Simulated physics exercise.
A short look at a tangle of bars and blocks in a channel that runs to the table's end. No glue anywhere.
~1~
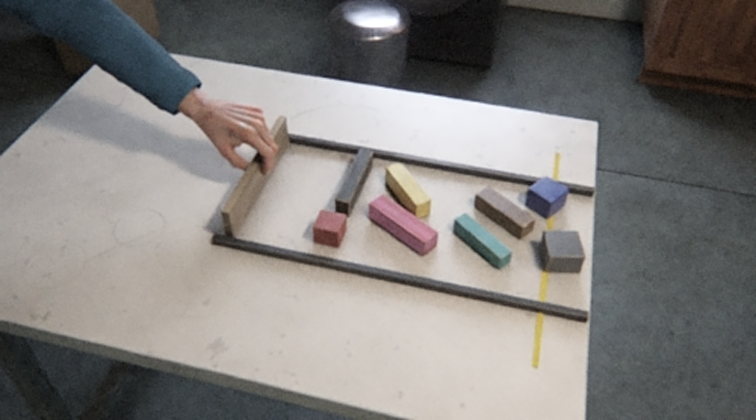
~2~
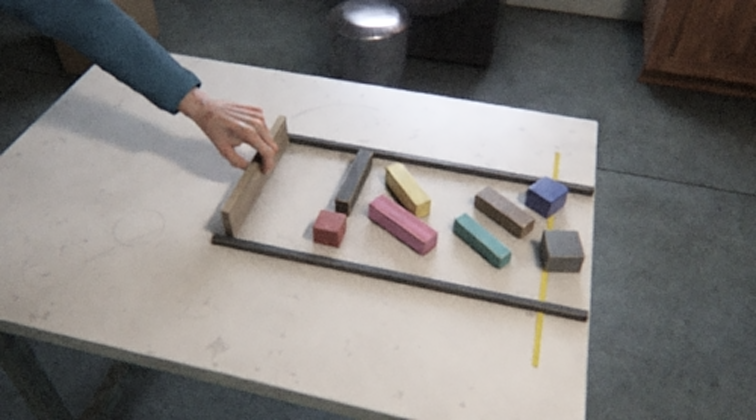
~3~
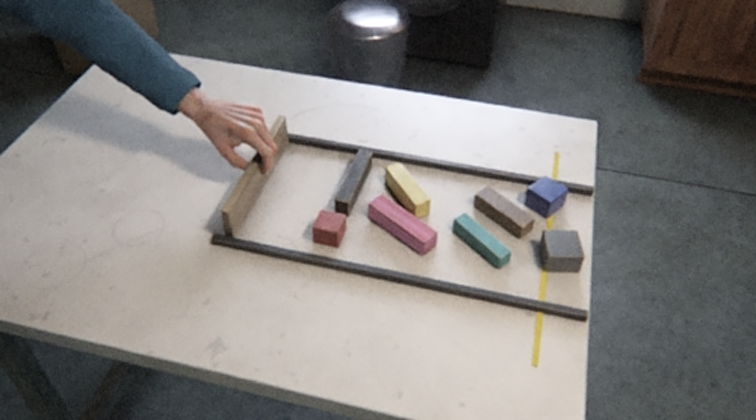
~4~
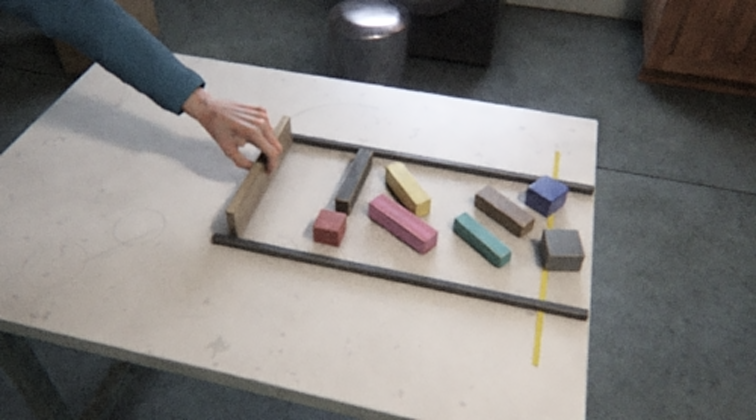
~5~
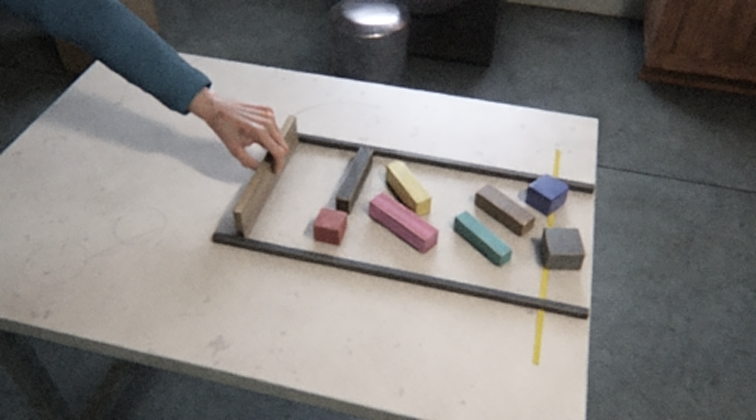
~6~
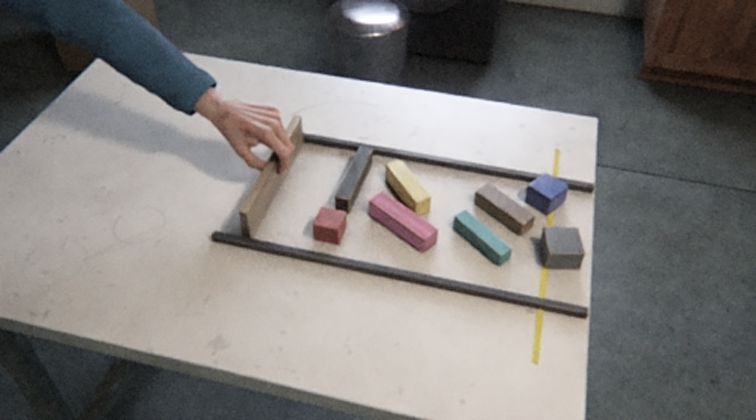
A hand gripping an upright wooden board slid it slightly to the right between two dark rails on a table, while the colored blocks and bars lying ahead of it stayed still.
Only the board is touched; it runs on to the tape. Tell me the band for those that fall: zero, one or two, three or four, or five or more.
Outcome: The number that fall off is three or four.
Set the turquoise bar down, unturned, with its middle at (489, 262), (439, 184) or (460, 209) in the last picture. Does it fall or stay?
In that order, it drops off; drops off; tumbles off.
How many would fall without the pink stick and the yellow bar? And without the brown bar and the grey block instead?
First 2, then 2.
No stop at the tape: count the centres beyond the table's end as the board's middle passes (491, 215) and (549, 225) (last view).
The counts: 0 and 4.
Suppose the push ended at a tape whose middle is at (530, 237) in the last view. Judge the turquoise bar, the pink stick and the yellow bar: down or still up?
The turquoise bar does not fall; the pink stick is kept; the yellow bar does not fall.
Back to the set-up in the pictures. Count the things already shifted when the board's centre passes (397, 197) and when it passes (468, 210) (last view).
By then 4, and 7.
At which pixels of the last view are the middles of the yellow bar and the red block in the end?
About (577, 210), and the other about (560, 272).
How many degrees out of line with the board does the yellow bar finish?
Near 0 degrees.
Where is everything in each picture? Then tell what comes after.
In the first picture, grey block (562, 251); blue block (547, 197); brown bar (504, 212); board (258, 174); tape (548, 244).
In the second picture, blue block (547, 197); yellow bar (408, 190).
In the third picture, brown bar (504, 212); pink stick (402, 224).
In the fourth picture, grey block (562, 250); turquoise bar (482, 239).
In the fifth picture, blue block (547, 195); red block (330, 227).
In the sixth picture, grey block (562, 248); blue block (547, 194); brown bar (504, 209); board (274, 174); tape (548, 240).
A little later, none off yet; grey block at rest near (562, 248); blue block at rest near (547, 194); brown bar at rest near (504, 209).
Next, none off yet; grey block shifted a little near (584, 252); blue block shifted about its own width near (581, 195); brown bar shifted about its own width near (563, 216).
When it is over, the number that fall off is three or four; down, turquoise bar, brown bar, blue block and grey block.
